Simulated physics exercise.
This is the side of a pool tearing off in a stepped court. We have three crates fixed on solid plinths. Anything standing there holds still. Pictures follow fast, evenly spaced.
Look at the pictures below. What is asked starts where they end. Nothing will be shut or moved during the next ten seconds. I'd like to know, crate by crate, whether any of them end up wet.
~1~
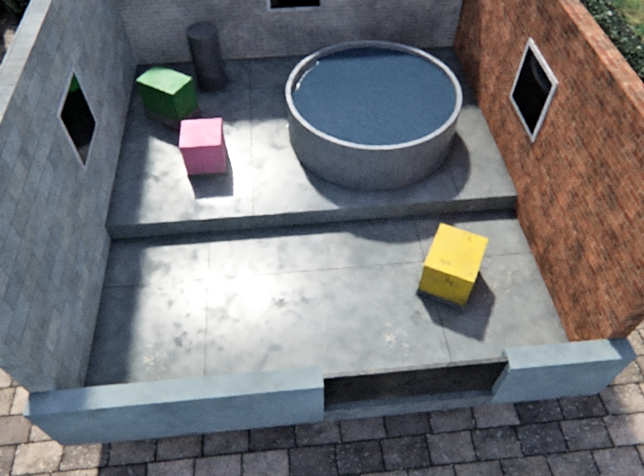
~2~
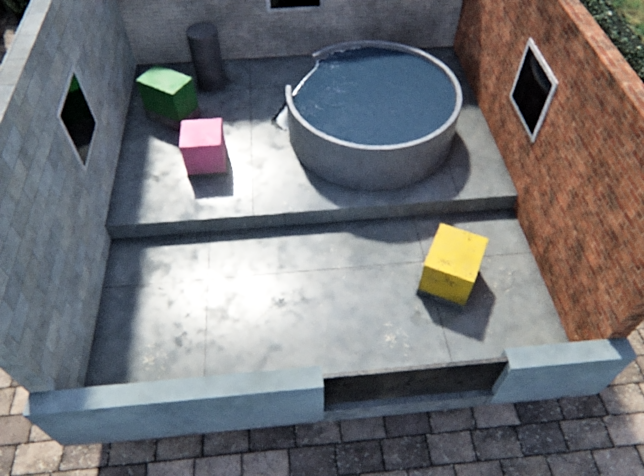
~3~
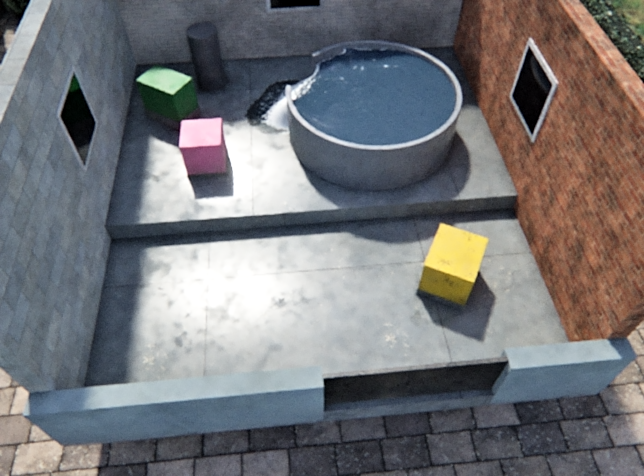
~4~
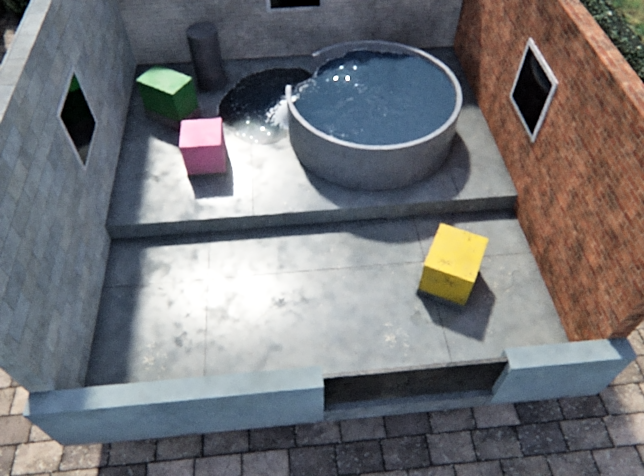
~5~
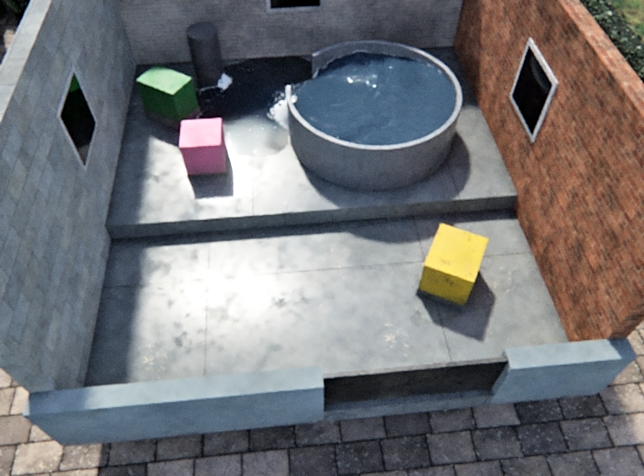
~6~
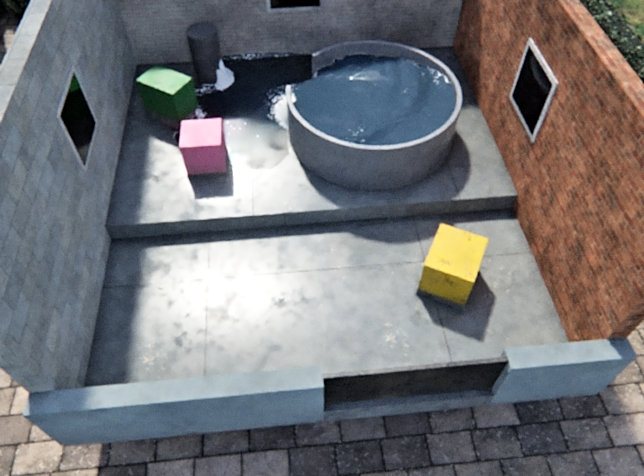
Here is how they end up: The green crate gets wet; the yellow crate gets wet; the pink crate gets wet.
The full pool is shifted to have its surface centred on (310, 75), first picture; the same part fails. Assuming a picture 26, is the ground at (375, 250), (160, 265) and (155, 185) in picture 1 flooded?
First unwetted; next drenched; last drenched.
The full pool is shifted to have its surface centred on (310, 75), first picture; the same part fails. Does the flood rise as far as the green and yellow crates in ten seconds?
Note - green is overtopped; yellow is overtopped.
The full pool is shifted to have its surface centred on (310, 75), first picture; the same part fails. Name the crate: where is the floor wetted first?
I'd go with the crate marked green.
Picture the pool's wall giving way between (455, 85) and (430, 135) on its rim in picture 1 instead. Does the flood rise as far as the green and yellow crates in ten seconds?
As I see it, green stays clear and yellow is doused.
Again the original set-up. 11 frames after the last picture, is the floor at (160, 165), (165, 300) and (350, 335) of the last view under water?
Status by point, in sequence: Waterlogged; unwetted; unwetted.
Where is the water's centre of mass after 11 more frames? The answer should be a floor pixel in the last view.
Point: (311, 118).
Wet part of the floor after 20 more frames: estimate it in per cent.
That works out at 50 %.
A moment on, water covers 20 % of the floor; the green crate water round its plinth, the yellow crate not reached, the pink crate water round its plinth.
Next, water covers 30 % of the floor; the green crate water round its plinth, the yellow crate not reached, the pink crate water round its plinth.
Then, water covers 50 % of the floor; the green crate water round its plinth, the yellow crate not reached, the pink crate water round its plinth.
Later, water covers 75 % of the floor; the green crate water round its plinth, the yellow crate not reached, the pink crate water round its plinth.
In the end, water covers 100 % of the floor; the green crate was topped, the yellow crate was topped, the pink crate was topped.
